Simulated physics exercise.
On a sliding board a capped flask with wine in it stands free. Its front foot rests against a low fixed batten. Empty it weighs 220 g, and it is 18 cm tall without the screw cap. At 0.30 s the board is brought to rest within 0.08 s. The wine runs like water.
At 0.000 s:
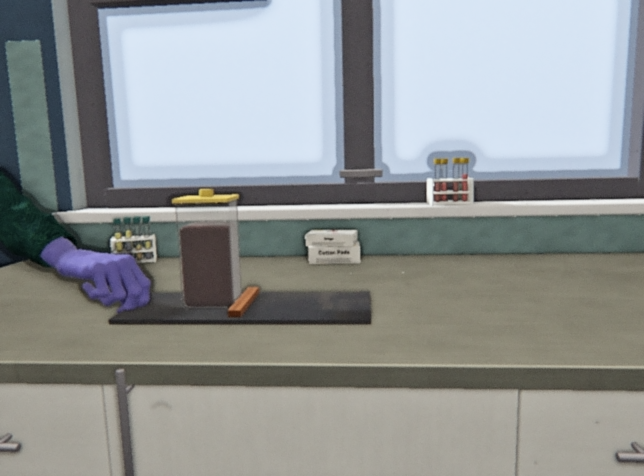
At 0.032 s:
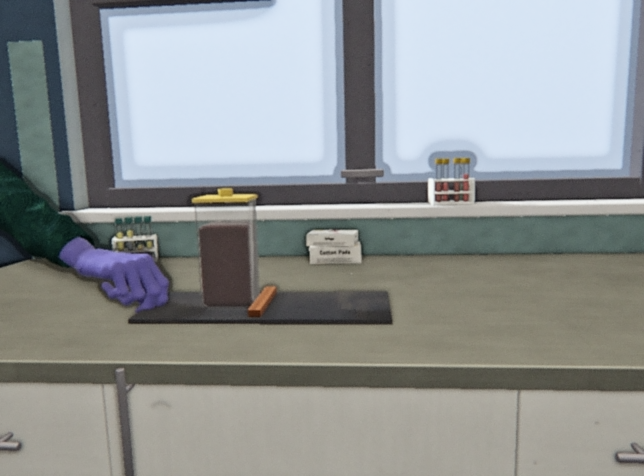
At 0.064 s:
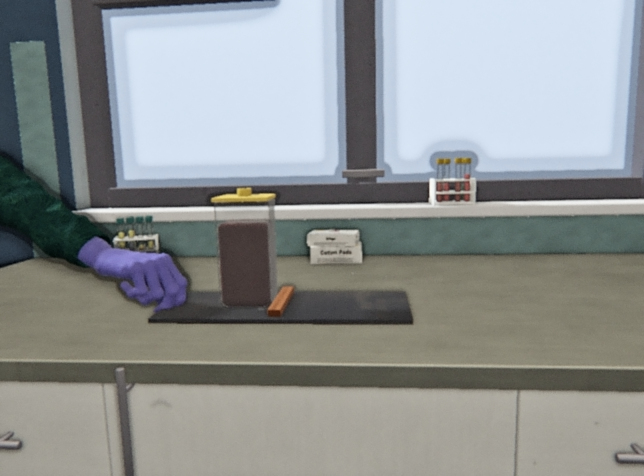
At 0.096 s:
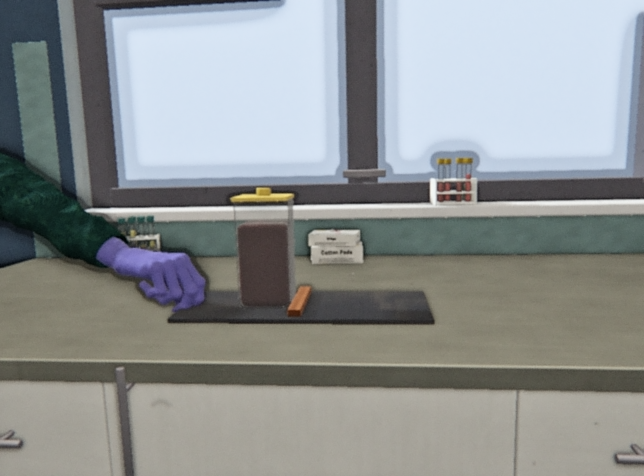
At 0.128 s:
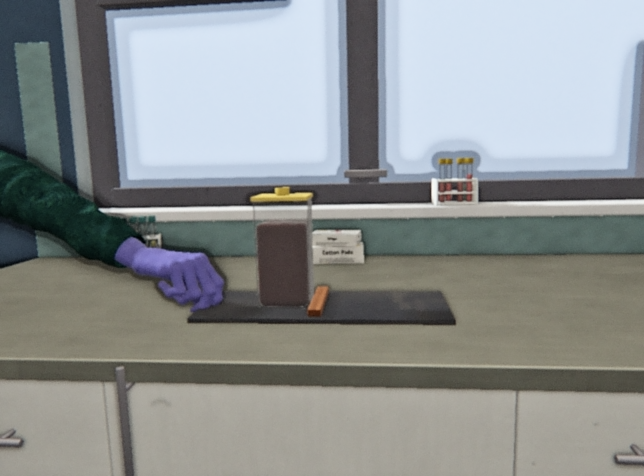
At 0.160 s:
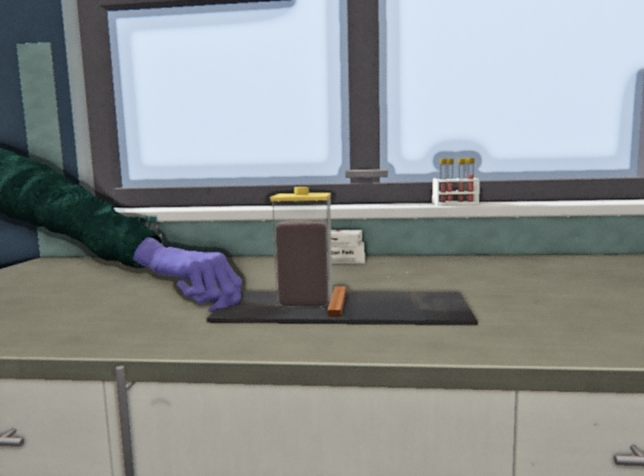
A purple-gloved hand in a dark green sleeve holds the left end of a flat black board on a grey-beige counter, seen from the front beneath a bright window. On the board stand a clear, yellow-capped container of dark brownish liquid and a small orange block, with racked tubes and a white box behind. The hand slides the board steadily rightward, container and block riding along upright.
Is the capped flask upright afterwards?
It falls.
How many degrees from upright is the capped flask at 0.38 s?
About 10°.
After 0.38 s the board moves at 0.00 m/s; the capped flask leans 11°.
After 0.50 s the capped flask leans 37°.
After 0.66 s the capped flask lies on its side.
After 0.88 s the capped flask lies on its side.
In the end the capped flask lies on its side.
